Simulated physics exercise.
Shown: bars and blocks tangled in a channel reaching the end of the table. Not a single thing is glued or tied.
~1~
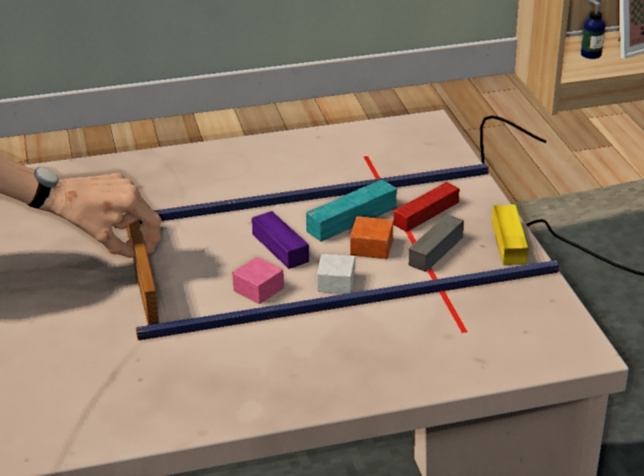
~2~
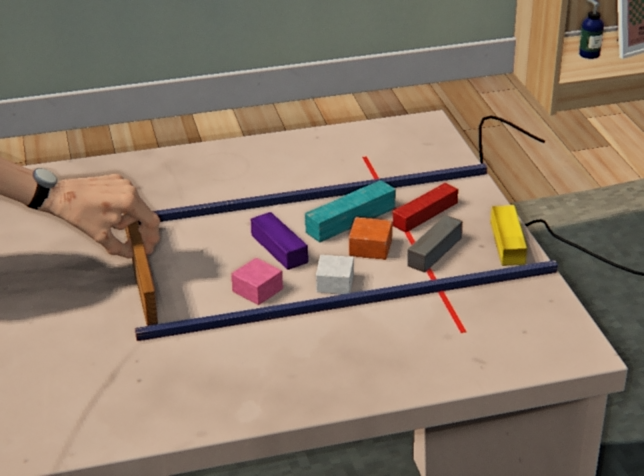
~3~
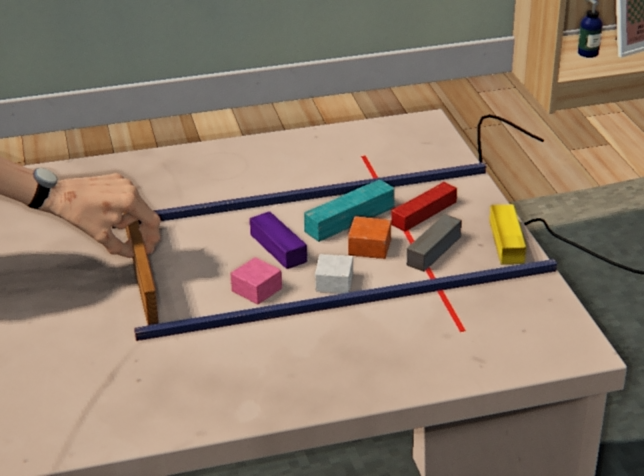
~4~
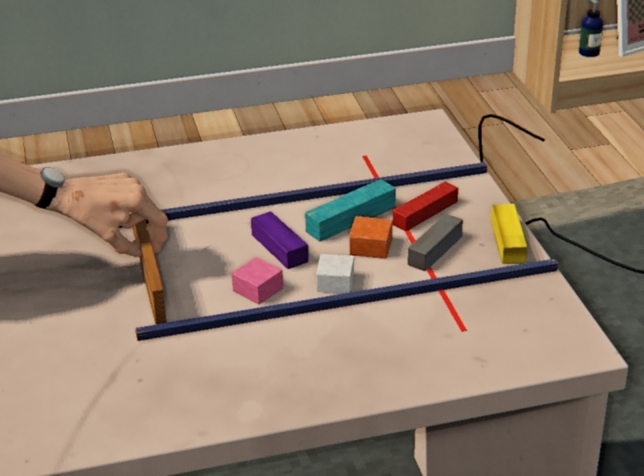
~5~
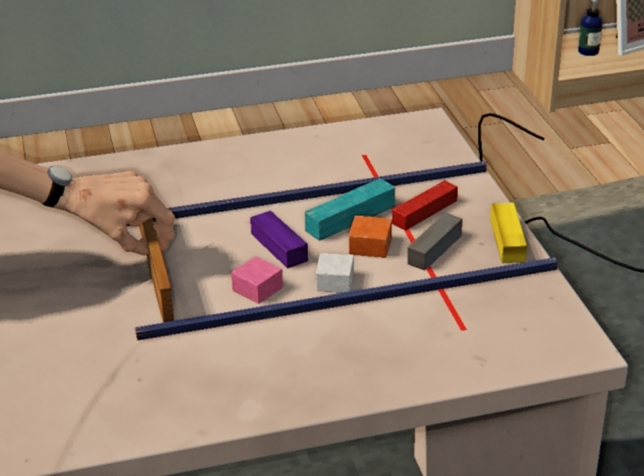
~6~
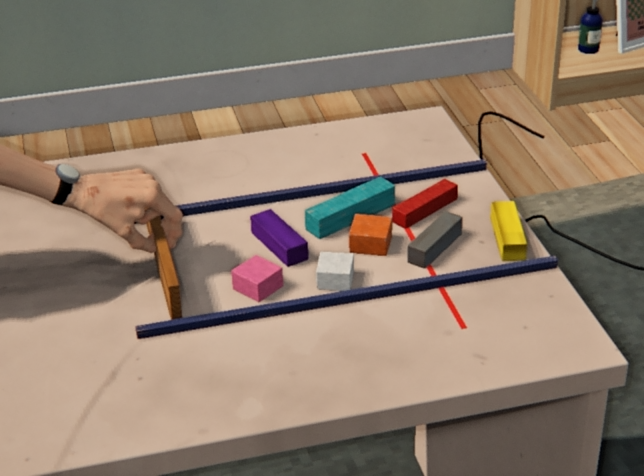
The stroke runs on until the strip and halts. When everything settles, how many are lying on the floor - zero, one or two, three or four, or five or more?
Fallen: None.
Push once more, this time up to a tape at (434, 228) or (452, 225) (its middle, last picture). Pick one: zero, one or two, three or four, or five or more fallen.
In turn: 1 or 2; 1 or 2.
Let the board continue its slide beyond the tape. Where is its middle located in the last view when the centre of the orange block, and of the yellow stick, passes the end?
First near (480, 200), second near (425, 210).
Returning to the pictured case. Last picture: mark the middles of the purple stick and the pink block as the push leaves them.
Positions - first (417, 217), then (445, 254).
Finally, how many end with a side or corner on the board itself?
2 of them.
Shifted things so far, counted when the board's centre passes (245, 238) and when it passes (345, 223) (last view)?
Well, it's 1 at the first one and 6 at the second.
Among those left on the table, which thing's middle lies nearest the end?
Looking at the middles, it's the yellow stick.
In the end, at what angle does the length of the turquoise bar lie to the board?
It works out to near 55°.
Soon after, none off yet; yellow stick at rest near (508, 231); red bar at rest near (426, 203); grey stick at rest near (435, 239).
Then, none off yet; yellow stick at rest near (508, 231); red bar at rest near (426, 203); grey stick moving near (439, 238).
At rest, the number that fall off is zero.
